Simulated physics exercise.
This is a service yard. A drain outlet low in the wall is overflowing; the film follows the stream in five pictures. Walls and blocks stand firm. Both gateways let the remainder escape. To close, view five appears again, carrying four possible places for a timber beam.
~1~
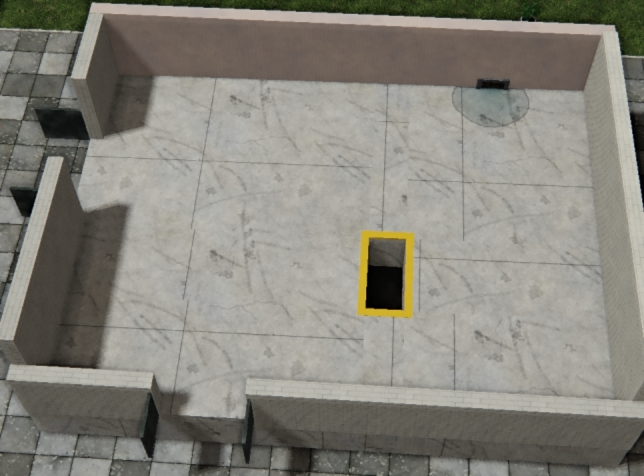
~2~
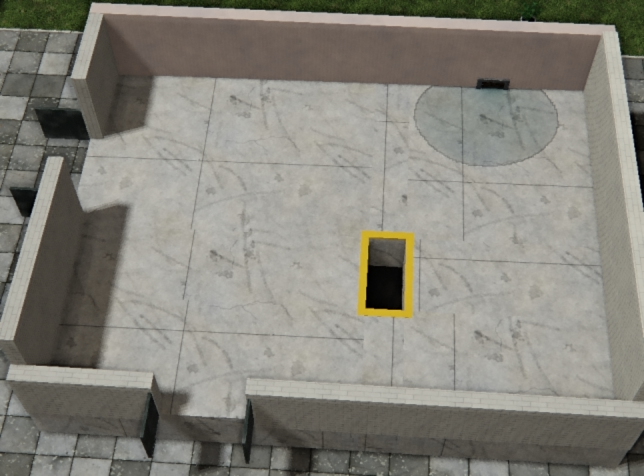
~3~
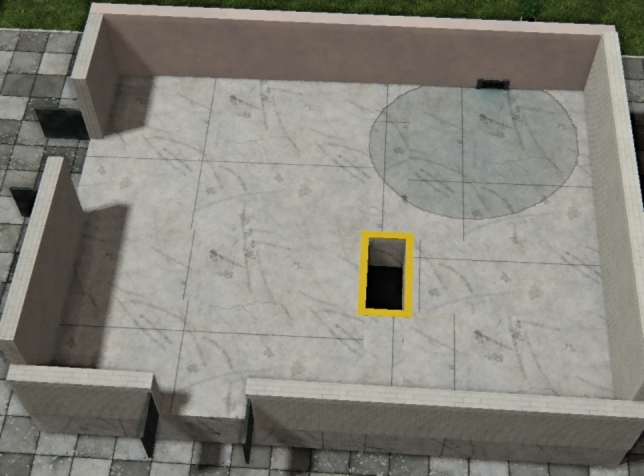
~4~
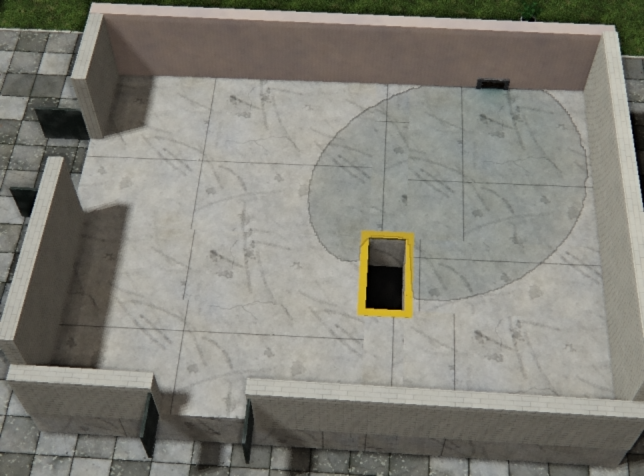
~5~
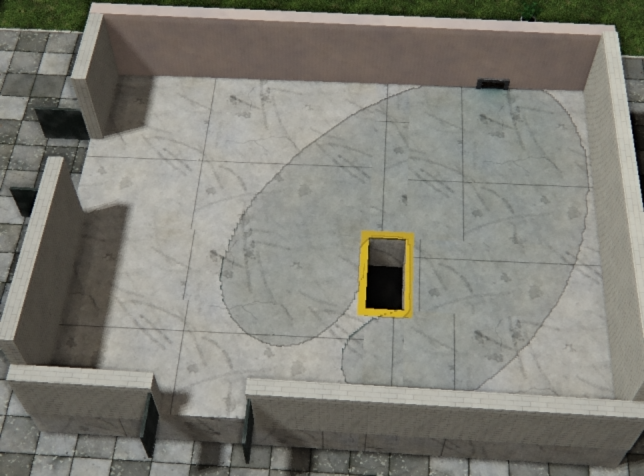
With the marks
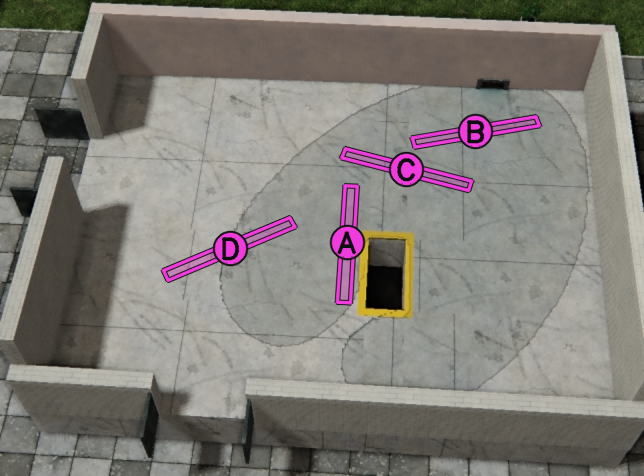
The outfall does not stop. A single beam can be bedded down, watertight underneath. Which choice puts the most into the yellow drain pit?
A is best.
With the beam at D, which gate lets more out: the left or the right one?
The right gate.
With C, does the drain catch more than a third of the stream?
No, it does not.
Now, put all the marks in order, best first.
A, D, C, B.
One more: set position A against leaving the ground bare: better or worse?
Better.
In magenta, A from (343, 302) to (351, 186); B from (413, 142) to (537, 121); C from (343, 153) to (470, 185); D from (165, 275) to (292, 222).
With A, about 53 % of the stream goes into the yellow drain pit, about 38 % out by the gates.
With B, about 7 % of the stream goes into the yellow drain pit, about 91 % out by the gates.
With C, about 14 % of the stream goes into the yellow drain pit, about 82 % out by the gates.
With D, about 37 % of the stream goes into the yellow drain pit, about 56 % out by the gates.
